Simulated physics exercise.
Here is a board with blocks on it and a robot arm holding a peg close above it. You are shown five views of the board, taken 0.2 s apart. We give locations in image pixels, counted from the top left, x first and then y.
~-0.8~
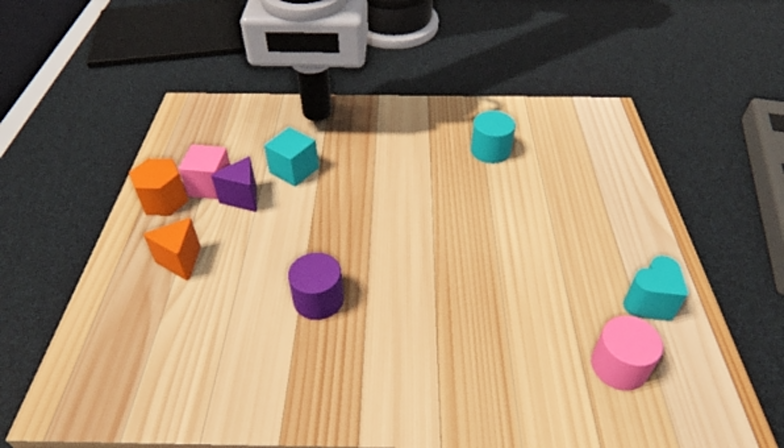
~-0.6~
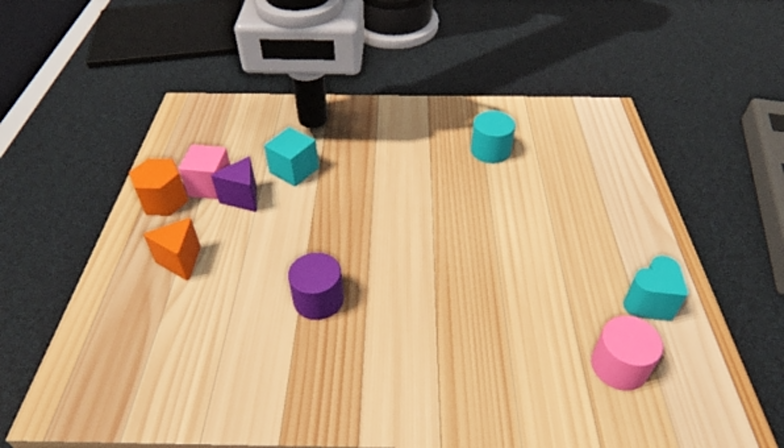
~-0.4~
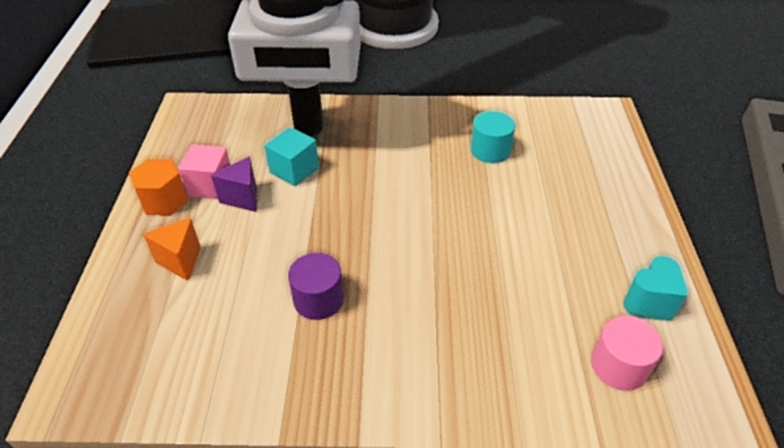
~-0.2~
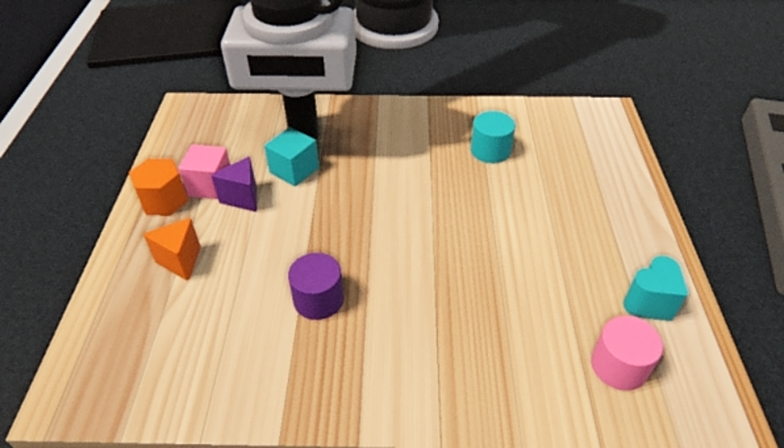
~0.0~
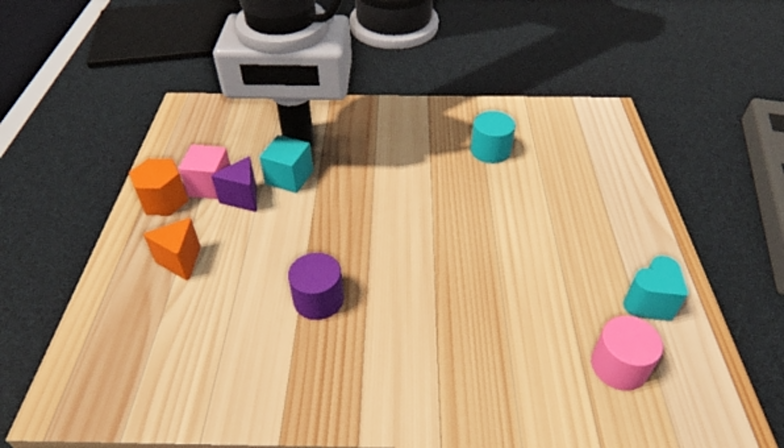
Robot arm's black peg edging down and slightly left over a wooden board of coloured blocks, then nudging the turquoise cube slightly.
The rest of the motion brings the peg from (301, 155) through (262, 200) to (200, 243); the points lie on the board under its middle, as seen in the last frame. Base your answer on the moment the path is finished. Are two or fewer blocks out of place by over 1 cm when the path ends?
No.
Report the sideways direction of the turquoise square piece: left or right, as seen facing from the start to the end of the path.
Facing from start to end, it shifts left.
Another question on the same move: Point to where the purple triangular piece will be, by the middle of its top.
The centre of its top will be at (197, 184).
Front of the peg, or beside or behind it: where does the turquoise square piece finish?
The turquoise square piece is left behind or beside.
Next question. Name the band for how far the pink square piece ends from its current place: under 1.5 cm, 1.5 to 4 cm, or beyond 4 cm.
Displaced less than 1.5 cm.
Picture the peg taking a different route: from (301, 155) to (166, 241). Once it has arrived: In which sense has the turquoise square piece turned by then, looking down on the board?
From the top: Counterclockwise.
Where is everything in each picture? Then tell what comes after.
Peg's lower end at (317, 114); orange triangular piece at (170, 234); pink square piece at (203, 157); purple triangular piece at (237, 171); turquoise square piece at (290, 142), in the first frame.
Peg at (313, 121); blocks still, in the second frame.
Peg at (309, 128); blocks still, in the third frame.
Peg at (304, 136); blocks still, in the fourth frame.
Peg at (299, 145); orange triangular piece at (170, 234); pink square piece at (203, 157); purple triangular piece at (237, 171); turquoise square piece at (285, 149), in the fifth frame.
The first path, step by step. One third of the way, peg at (275, 176); turquoise square piece at (269, 182), turned 30° anticlockwise.
Two thirds of the way, peg at (241, 205); purple triangular piece at (207, 182), turned 25° clockwise; turquoise square piece at (263, 204), turned 65° anticlockwise.
At the end, peg at (197, 233); orange triangular piece at (157, 245); pink square piece still; purple triangular piece at (197, 184), turned 50° clockwise; turquoise square piece at (263, 204), turned 70° anticlockwise.
